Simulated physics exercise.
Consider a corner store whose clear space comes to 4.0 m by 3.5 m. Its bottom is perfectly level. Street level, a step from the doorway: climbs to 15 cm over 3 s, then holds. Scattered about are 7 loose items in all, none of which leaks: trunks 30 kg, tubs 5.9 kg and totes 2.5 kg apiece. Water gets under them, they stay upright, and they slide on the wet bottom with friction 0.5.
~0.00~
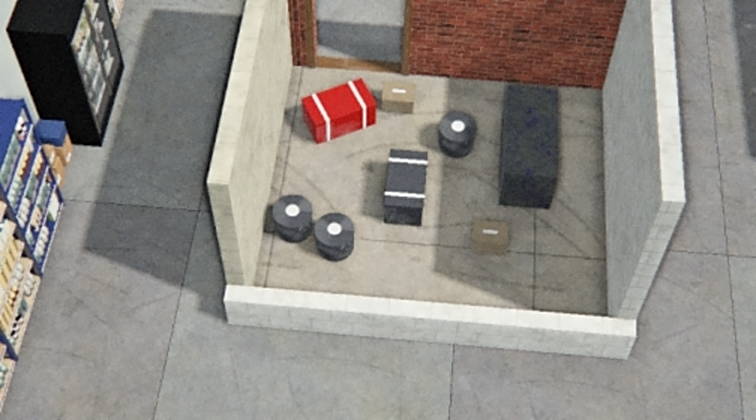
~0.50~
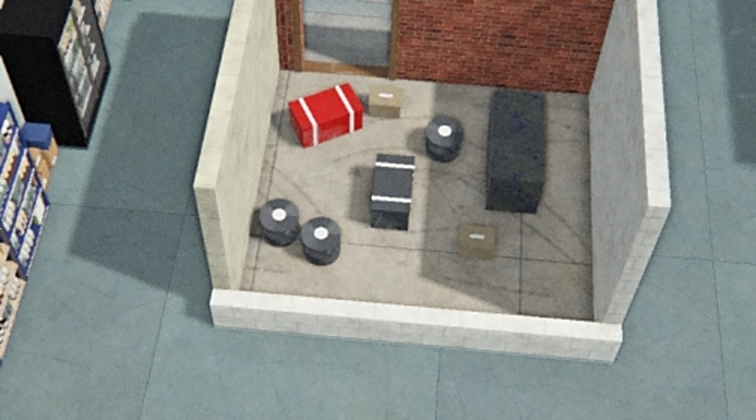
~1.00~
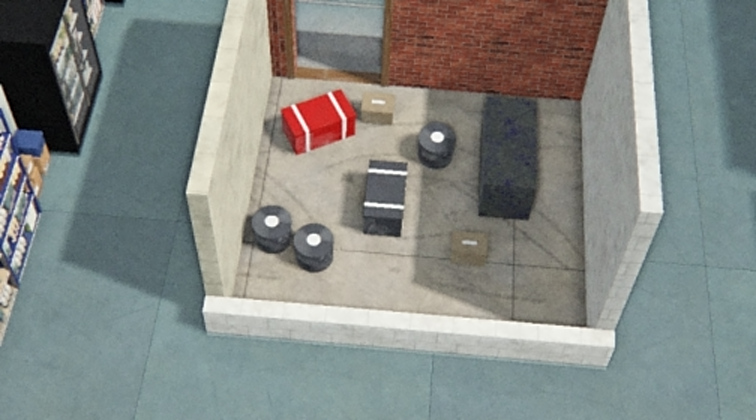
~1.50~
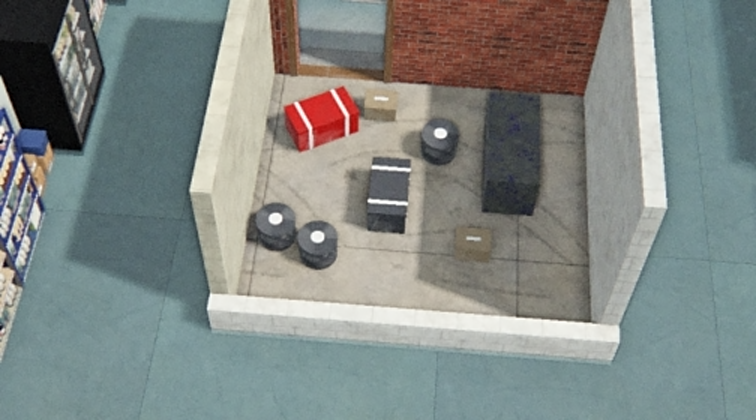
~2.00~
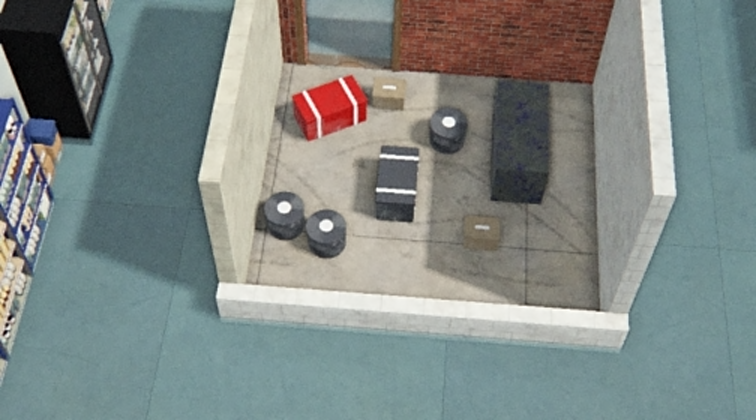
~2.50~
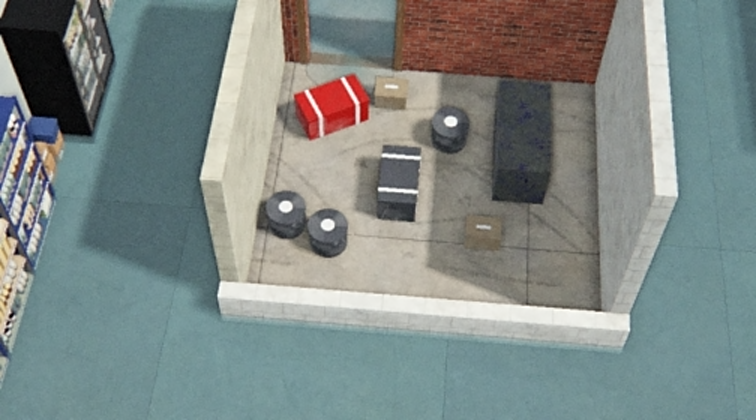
A red trunk with white stripes sat still among dark tubs and boxes inside a small walled room, while the floor outside turned from grey to blue-green and the view drifted slightly.
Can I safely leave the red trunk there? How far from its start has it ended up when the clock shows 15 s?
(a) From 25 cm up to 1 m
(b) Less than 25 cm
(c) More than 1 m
c, more than 1 m.
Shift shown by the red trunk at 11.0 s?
Roughly 150 centimetres by that point.
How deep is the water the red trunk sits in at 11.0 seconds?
8 cm, roughly.
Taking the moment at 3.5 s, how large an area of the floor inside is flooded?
About 1.5 m2.
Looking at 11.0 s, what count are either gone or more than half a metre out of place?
The count is 5.
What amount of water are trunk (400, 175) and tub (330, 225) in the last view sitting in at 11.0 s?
About 7 and 9 cm.
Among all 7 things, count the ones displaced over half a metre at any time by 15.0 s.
My count gives 7.
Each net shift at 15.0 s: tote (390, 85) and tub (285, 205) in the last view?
In turn: 200 cm, 350 cm.
After 3.5 s the red trunk is near (332, 97), 0.0 m from its start, aground; 0 afloat.
After 6.8 s the red trunk is near (337, 140), 0.6 m from its start, aground; 2 afloat.
After 11.0 s the red trunk is near (312, 217), 1.7 m from its start, aground; 4 afloat.
After 15.0 s the red trunk is near (298, 254), 2.3 m from its start, afloat; 6 afloat.
